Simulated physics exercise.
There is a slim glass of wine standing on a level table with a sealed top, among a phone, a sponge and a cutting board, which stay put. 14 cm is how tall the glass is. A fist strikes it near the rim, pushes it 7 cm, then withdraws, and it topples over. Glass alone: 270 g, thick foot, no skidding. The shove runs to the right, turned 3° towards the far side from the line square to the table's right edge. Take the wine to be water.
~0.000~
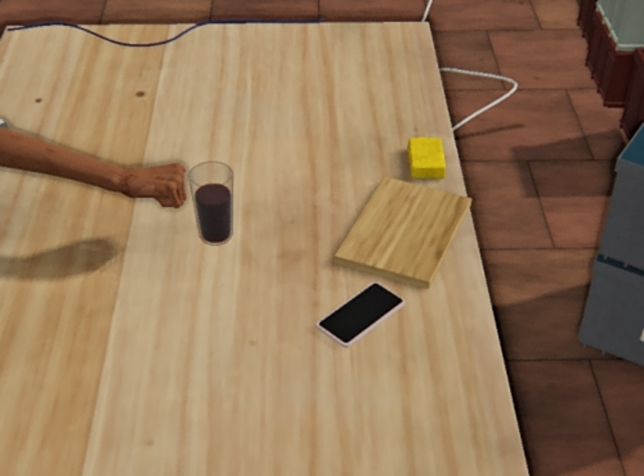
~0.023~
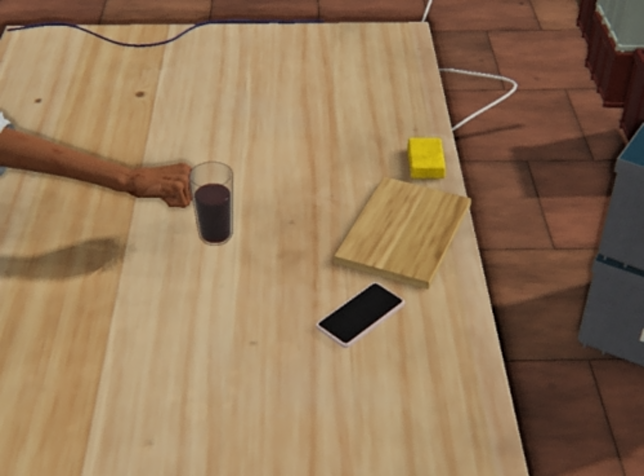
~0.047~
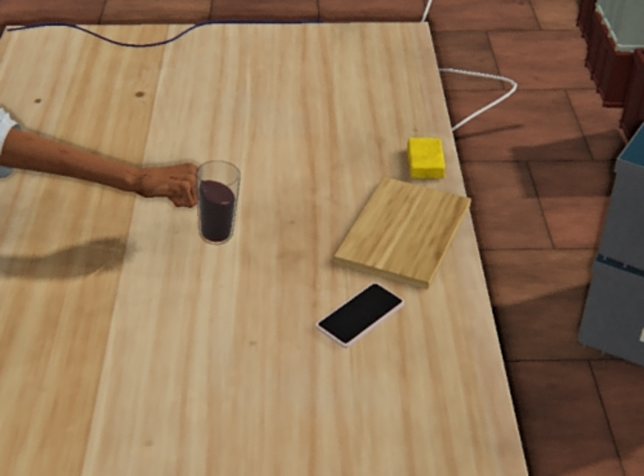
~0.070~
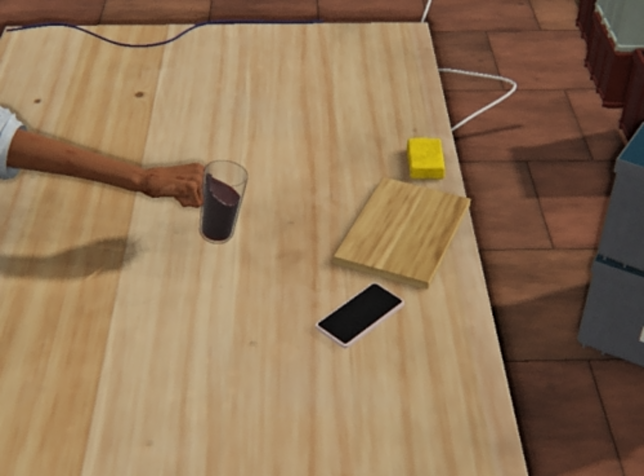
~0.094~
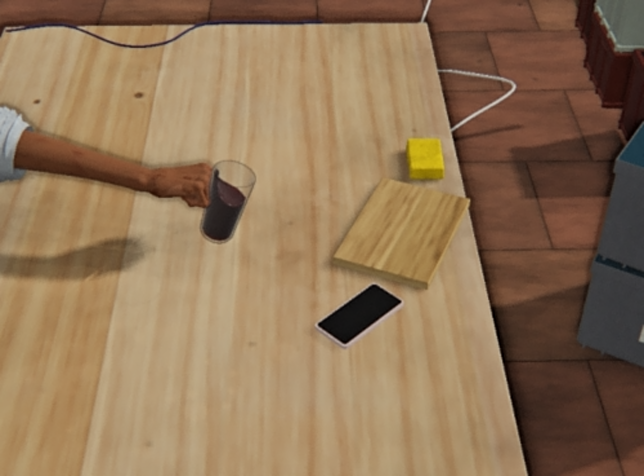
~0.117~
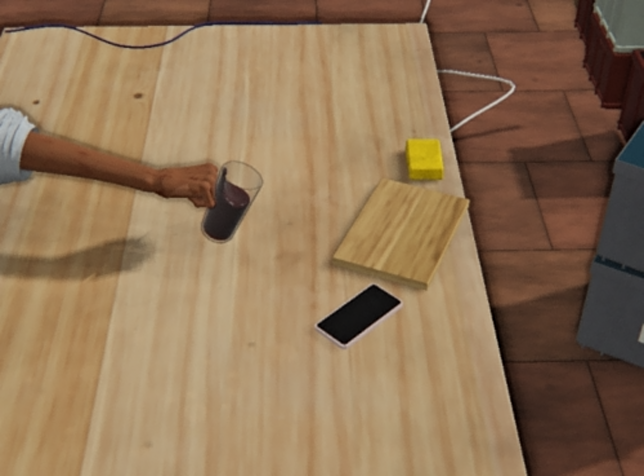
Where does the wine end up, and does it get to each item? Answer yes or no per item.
Phone: Yes, it gets wet. Sponge: Yes, it gets wet. Cutting board: Yes, it gets wet.
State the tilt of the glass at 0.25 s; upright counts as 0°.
It's tilted some 60° from upright.
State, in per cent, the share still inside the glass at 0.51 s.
About 38 %.
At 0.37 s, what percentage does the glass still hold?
Some 72 in a hundred, give or take.
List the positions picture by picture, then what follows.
The first frame shows tilt 0°; the fist is at (173, 182); surface from (194, 194) to (231, 194); the phone is at (361, 312); the sponge is at (427, 152); the cutting board is at (405, 226).
The second frame shows tilt 0°; the fist is at (180, 182); surface from (194, 194) to (230, 194).
The third frame shows tilt 6°; the fist is at (187, 182); surface from (199, 185) to (232, 195).
The fourth frame shows tilt 11°; the fist is at (193, 182); surface from (205, 176) to (241, 197).
The fifth frame shows tilt 17°; the fist is at (200, 182); surface from (210, 190) to (246, 198).
The sixth frame shows tilt 23°; the fist is at (206, 182); surface from (213, 195) to (250, 197).
After 0.25 s the tilt is 60° and 100 per cent is in the glass, 0 has run off the table; wet so far, nothing.
After 0.37 s the tilt is 87° and 73 per cent is in the glass, 0 has run off the table; wet so far, cutting board.
After 0.51 s the tilt is 87° and 39 per cent is in the glass, 0 has run off the table; wet so far, cutting board.
After 0.75 s the tilt is 87° and 20 per cent is in the glass, 2 has run off the table; wet so far, phone, sponge, cutting board.
In the end 7 per cent is in the glass, 8 has run off the table; wet so far, phone, sponge, cutting board.
